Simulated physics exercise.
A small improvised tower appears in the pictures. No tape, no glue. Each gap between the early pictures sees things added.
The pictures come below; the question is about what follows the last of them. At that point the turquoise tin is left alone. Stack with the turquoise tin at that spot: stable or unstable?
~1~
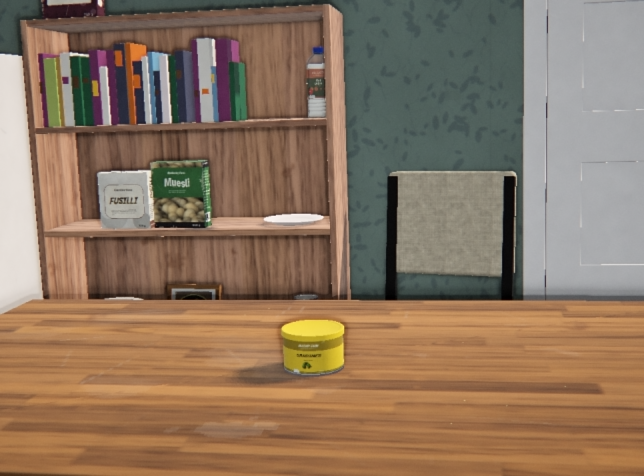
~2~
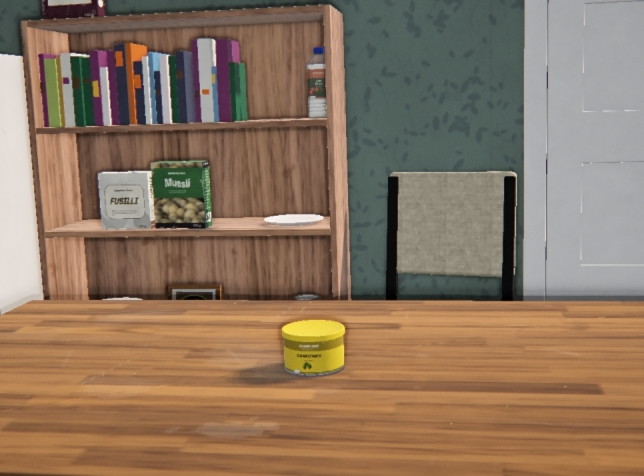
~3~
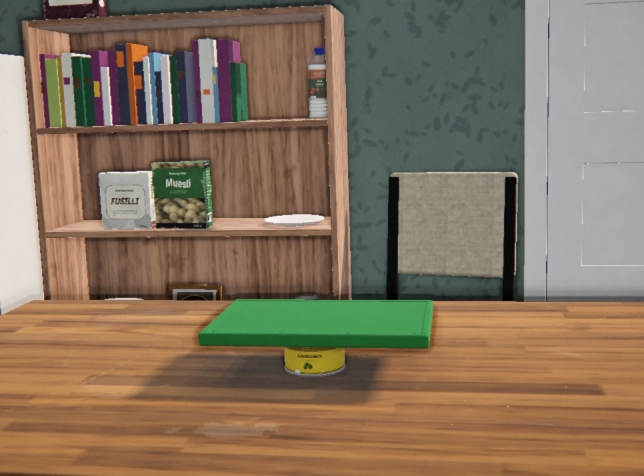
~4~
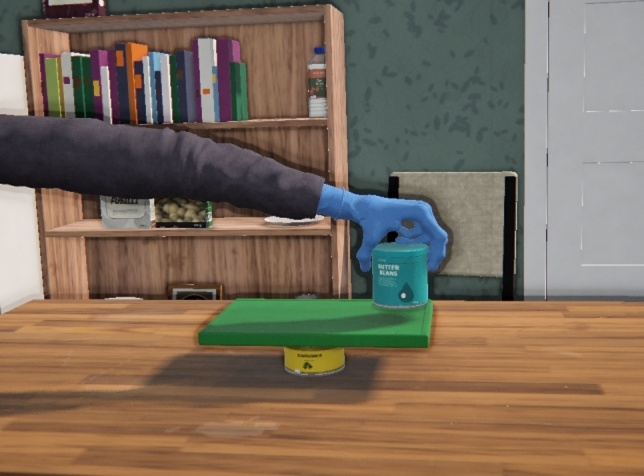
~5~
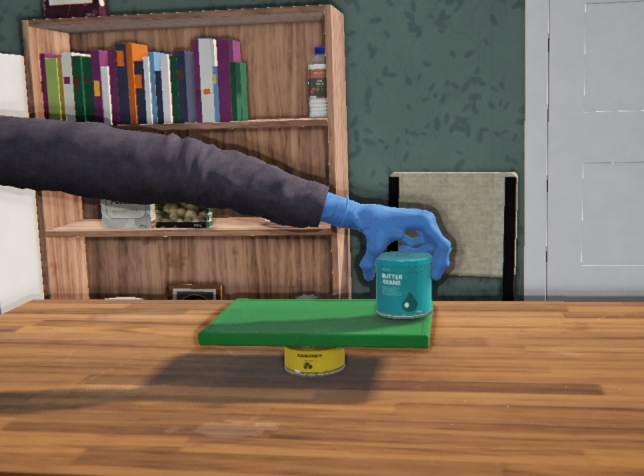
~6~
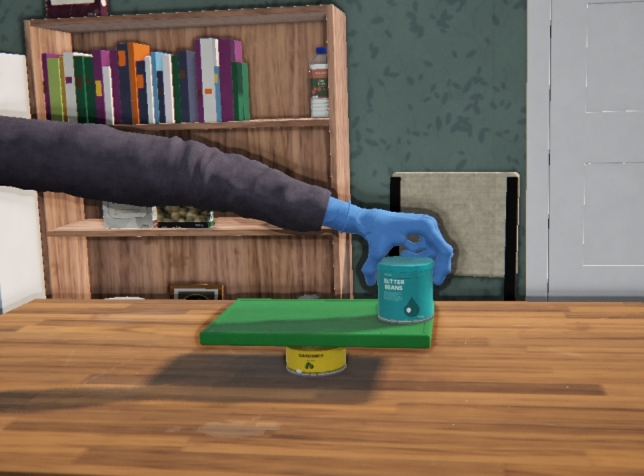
The stack is going to be upset.
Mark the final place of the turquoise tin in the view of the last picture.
Near (481, 345).
Then, 0.40 s on from there, turquoise tin now fallen; green lid turned 30° from how it was put.
Then, 0.70 s on from there, green lid turned 14° from how it was put.
Then, 1.20 s on from there, nothing new.
In the end, fallen, turquoise tin; the other 2 unmoved. At the end, from the last picture's camera, turquoise tin near (481, 346). The stack loses its balance.
